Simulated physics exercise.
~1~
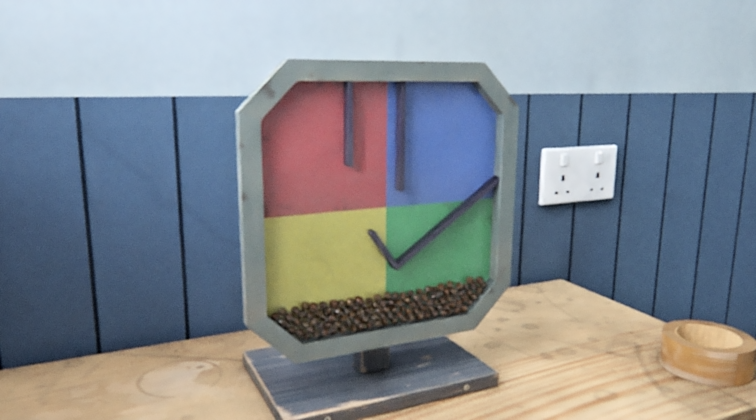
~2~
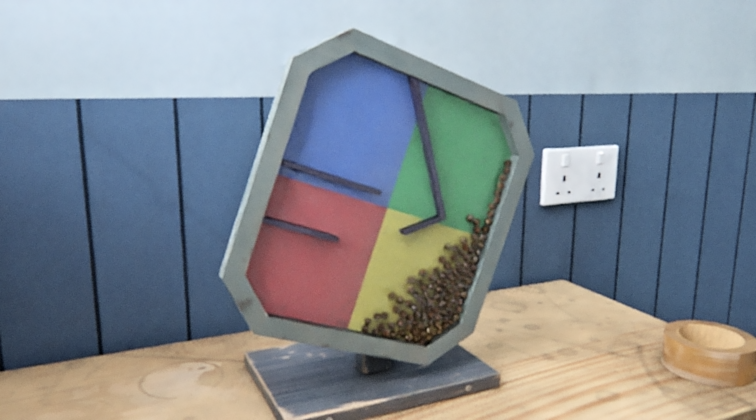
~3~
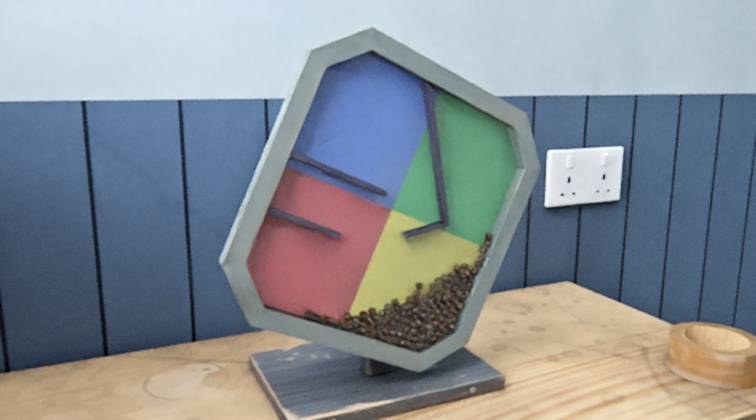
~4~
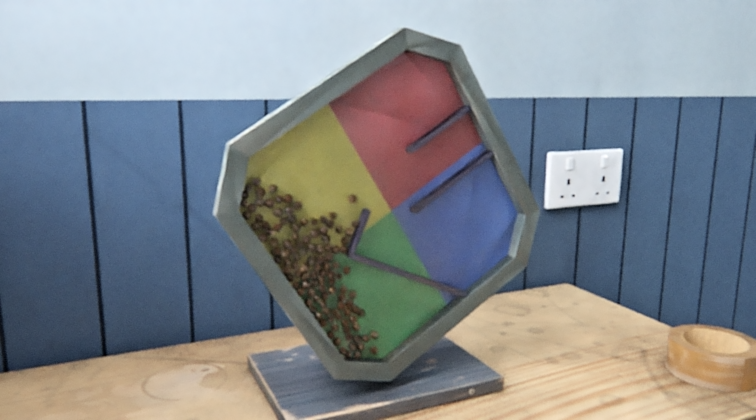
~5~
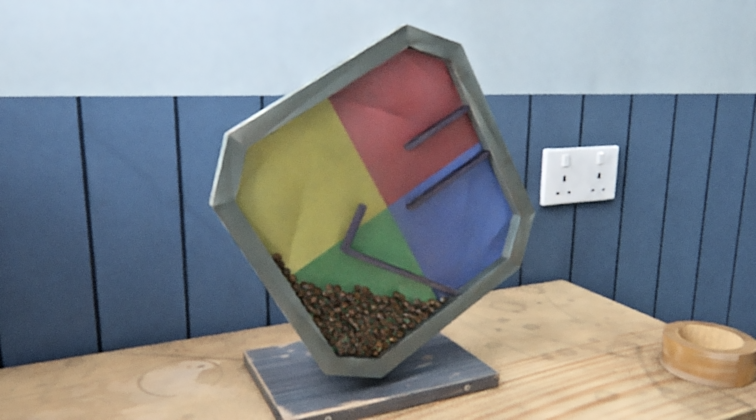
A closed box tilts anticlockwise, then swings clockwise, and its dark beads settle mostly over green.
